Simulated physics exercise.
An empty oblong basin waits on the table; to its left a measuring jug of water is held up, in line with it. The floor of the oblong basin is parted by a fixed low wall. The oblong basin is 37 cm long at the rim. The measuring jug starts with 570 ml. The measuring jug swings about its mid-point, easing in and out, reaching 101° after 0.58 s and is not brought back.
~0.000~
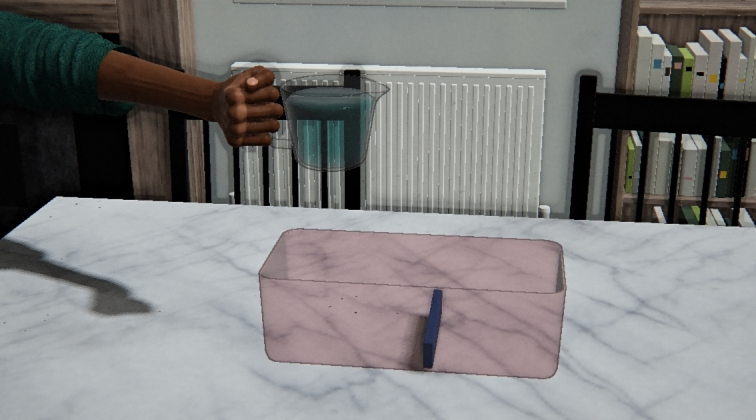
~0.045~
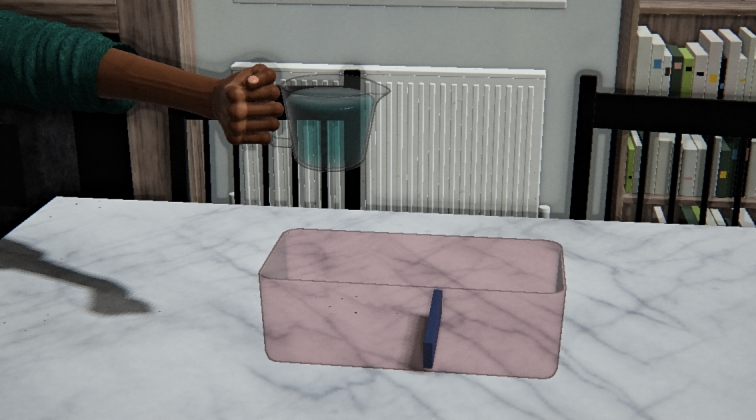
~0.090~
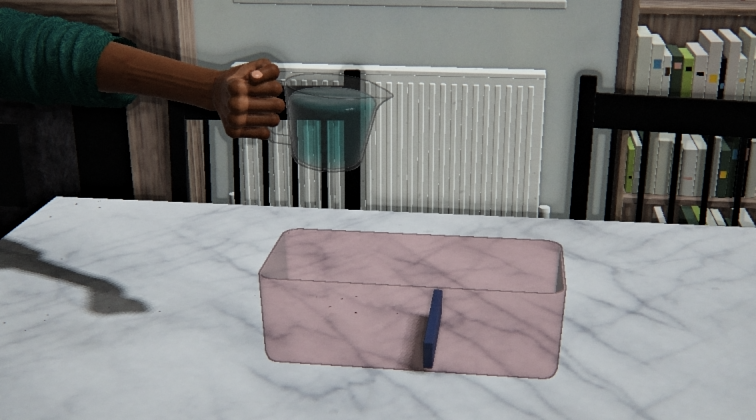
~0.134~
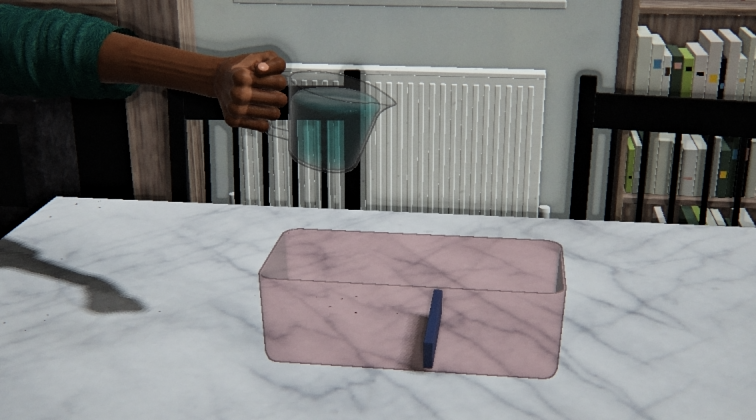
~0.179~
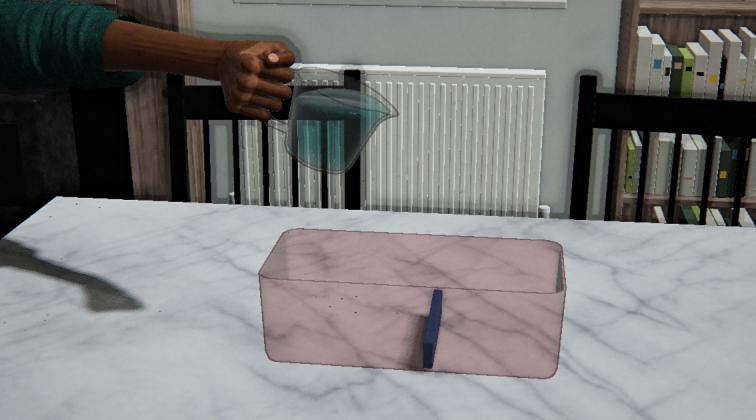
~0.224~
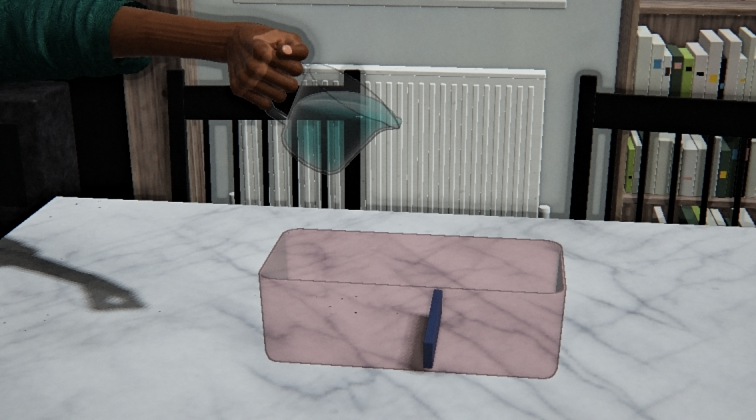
The video shows a hand holding a clear measuring jug of bluish water above a marble table, to the left of an empty pink oblong basin with a dark blue upright piece, and gradually tilting the jug rightward toward the basin.
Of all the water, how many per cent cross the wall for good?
Roughly 51 per cent is past the wall.
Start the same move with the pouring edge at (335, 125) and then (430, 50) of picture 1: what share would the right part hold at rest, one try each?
First 10, then 85 per cent.
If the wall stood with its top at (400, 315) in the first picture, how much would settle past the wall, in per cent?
Then about 85 per cent.
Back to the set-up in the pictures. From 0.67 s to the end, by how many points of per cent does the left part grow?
Some 14 per cent.
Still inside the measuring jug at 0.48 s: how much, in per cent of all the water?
Some 40 per cent.
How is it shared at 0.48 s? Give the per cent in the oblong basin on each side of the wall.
Near 1 on the left, 20 on the right.
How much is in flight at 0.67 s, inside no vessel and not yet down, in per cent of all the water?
Some 14 per cent.
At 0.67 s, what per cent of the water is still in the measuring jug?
Near 6 in a hundred.
Then, 0.48 s in, the tilt is 94° and 40 per cent is still to pour, 1 is left of the wall and 20 right of it.
Then, 0.67 s in, the tilt is 101° and 6 per cent is still to pour, 33 is left of the wall and 48 right of it.
Then, 0.87 s in, the tilt is 101° and 0 per cent is still to pour, 46 is left of the wall and 51 right of it.
Then, 1.08 s in, the tilt is 101° and 0 per cent is still to pour, 47 is left of the wall and 51 right of it.
Finally, 47 per cent lies left of the wall, 51 right of it and 2 outside.
